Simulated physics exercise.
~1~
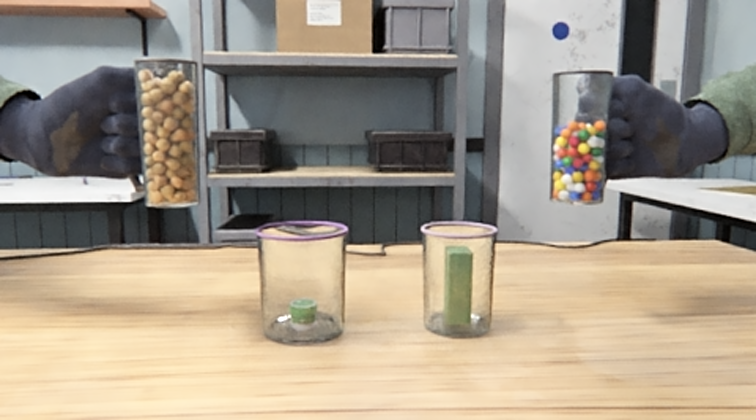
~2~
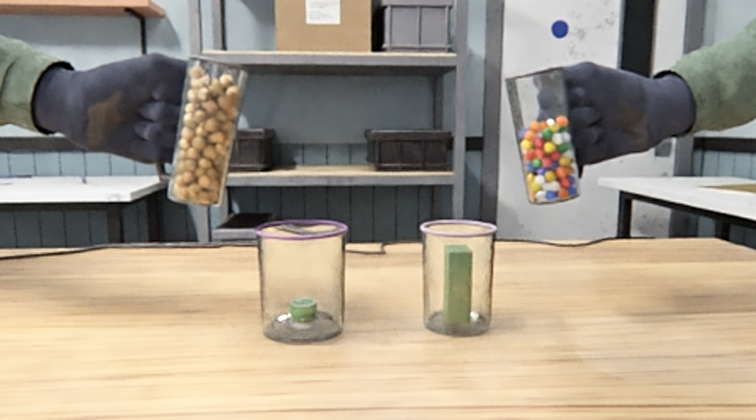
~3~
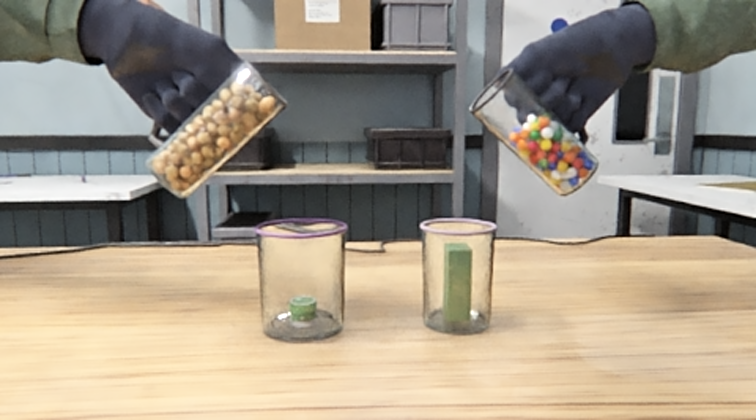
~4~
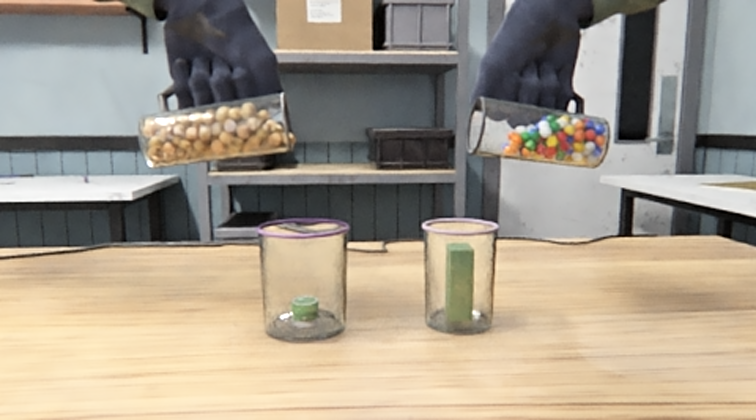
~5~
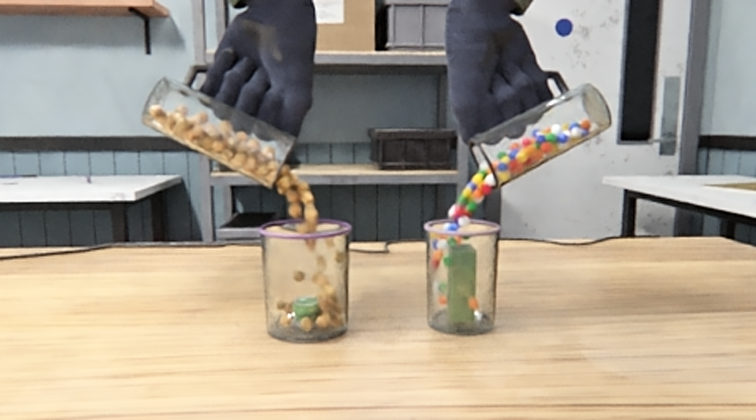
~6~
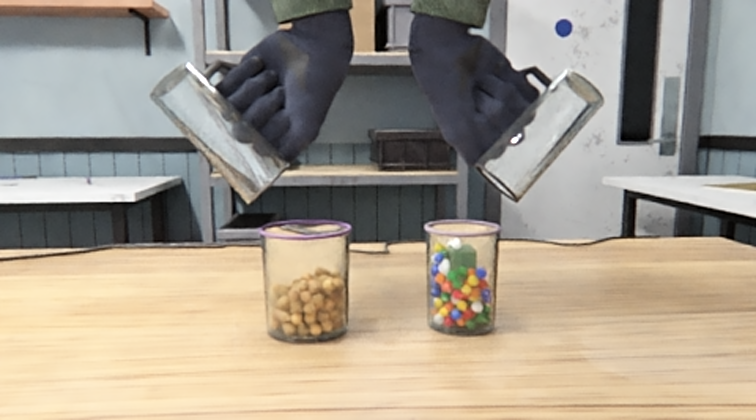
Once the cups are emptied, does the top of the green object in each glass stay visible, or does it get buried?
It differs by side. The short object in the left glass is hidden under the tan balls, while the taller one in the right glass still stands out above the colourful beads.
